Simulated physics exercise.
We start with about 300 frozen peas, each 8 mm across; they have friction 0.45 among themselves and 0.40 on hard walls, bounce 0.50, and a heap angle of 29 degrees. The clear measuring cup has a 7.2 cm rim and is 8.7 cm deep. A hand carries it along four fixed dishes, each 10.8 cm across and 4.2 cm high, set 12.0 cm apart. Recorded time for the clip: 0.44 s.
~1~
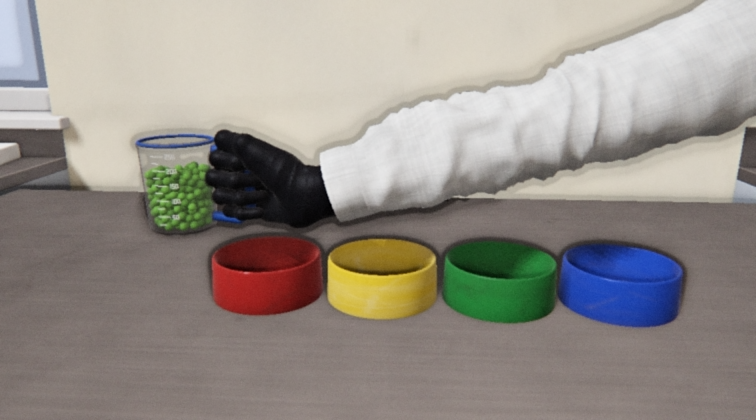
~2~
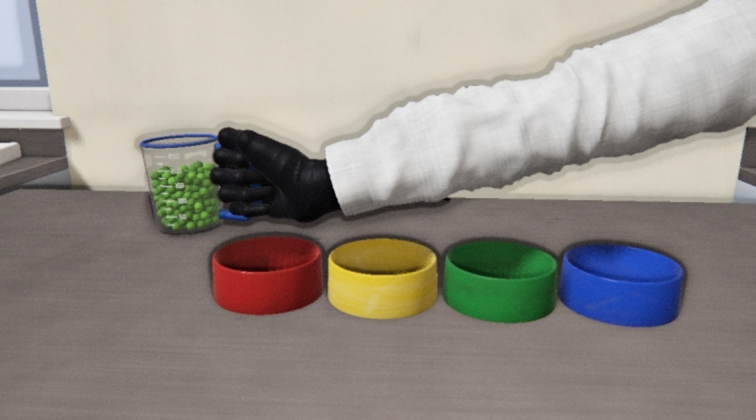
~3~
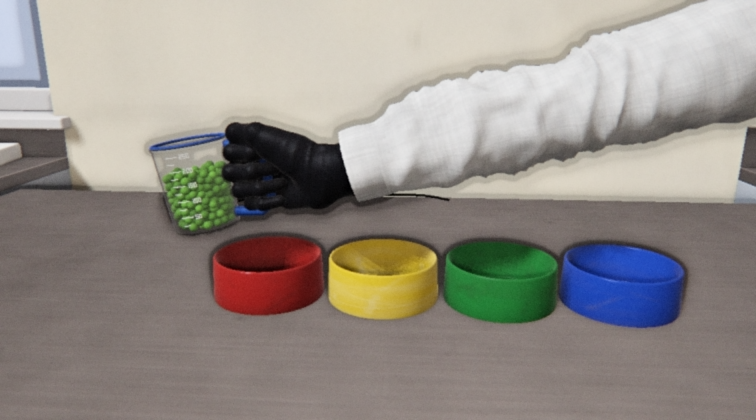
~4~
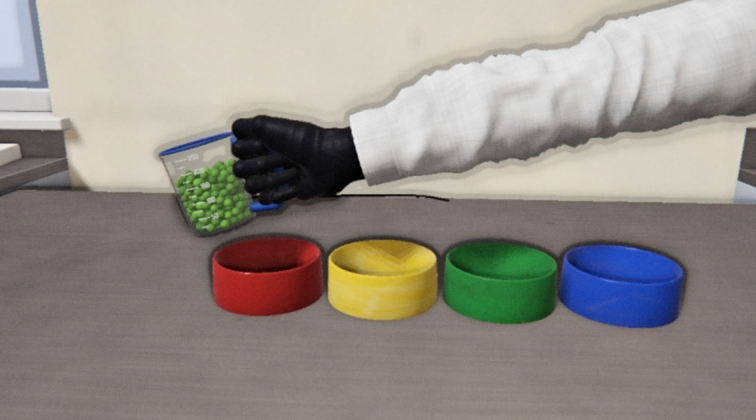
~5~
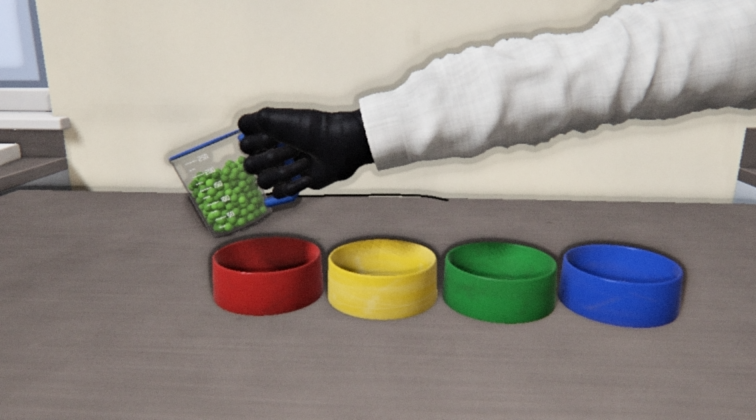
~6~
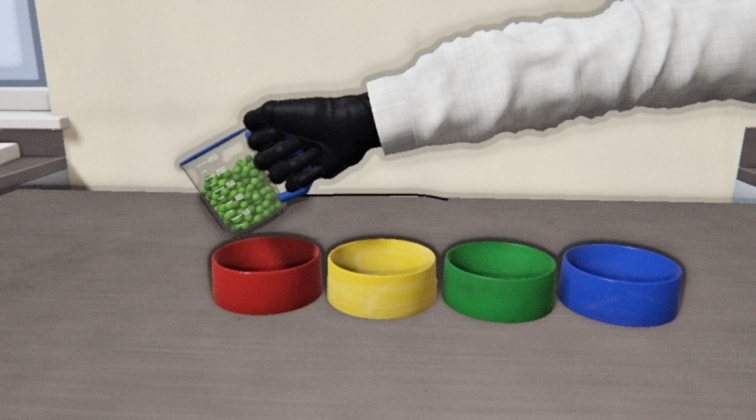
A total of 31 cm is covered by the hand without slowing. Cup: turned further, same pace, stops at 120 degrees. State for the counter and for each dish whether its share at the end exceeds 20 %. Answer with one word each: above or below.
Red below, blue below, green below, yellow above, counter below.
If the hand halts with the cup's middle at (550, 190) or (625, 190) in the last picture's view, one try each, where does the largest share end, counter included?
The largest share ends at yellow first and at yellow second.
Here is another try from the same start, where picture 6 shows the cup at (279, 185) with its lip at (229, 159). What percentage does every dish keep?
Dish by dish: Red 0 percent, blue 0 percent, green 10 percent, yellow 60 percent.
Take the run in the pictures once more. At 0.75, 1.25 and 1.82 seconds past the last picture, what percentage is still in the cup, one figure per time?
Around 100 per cent at the first moment, 30 at the second and 0 at the third.
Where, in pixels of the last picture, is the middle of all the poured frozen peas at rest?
When it all comes to rest, the middle is near (379, 280).
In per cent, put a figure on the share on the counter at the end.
5 %.
Then, 0.75 s after the last picture, tilt 86 degrees; cup holds 100 %.
Then, 1.25 s after the last picture, tilt 120 degrees; cup holds 30 %, red 5 %, yellow 60 %.
Then, 1.82 s after the last picture, tilt 120 degrees; cup holds 0 %, red 5 %, yellow 90 %.
In the end, red 5 %, blue 0 %, green 0 %, yellow 90 %, counter 5 %.
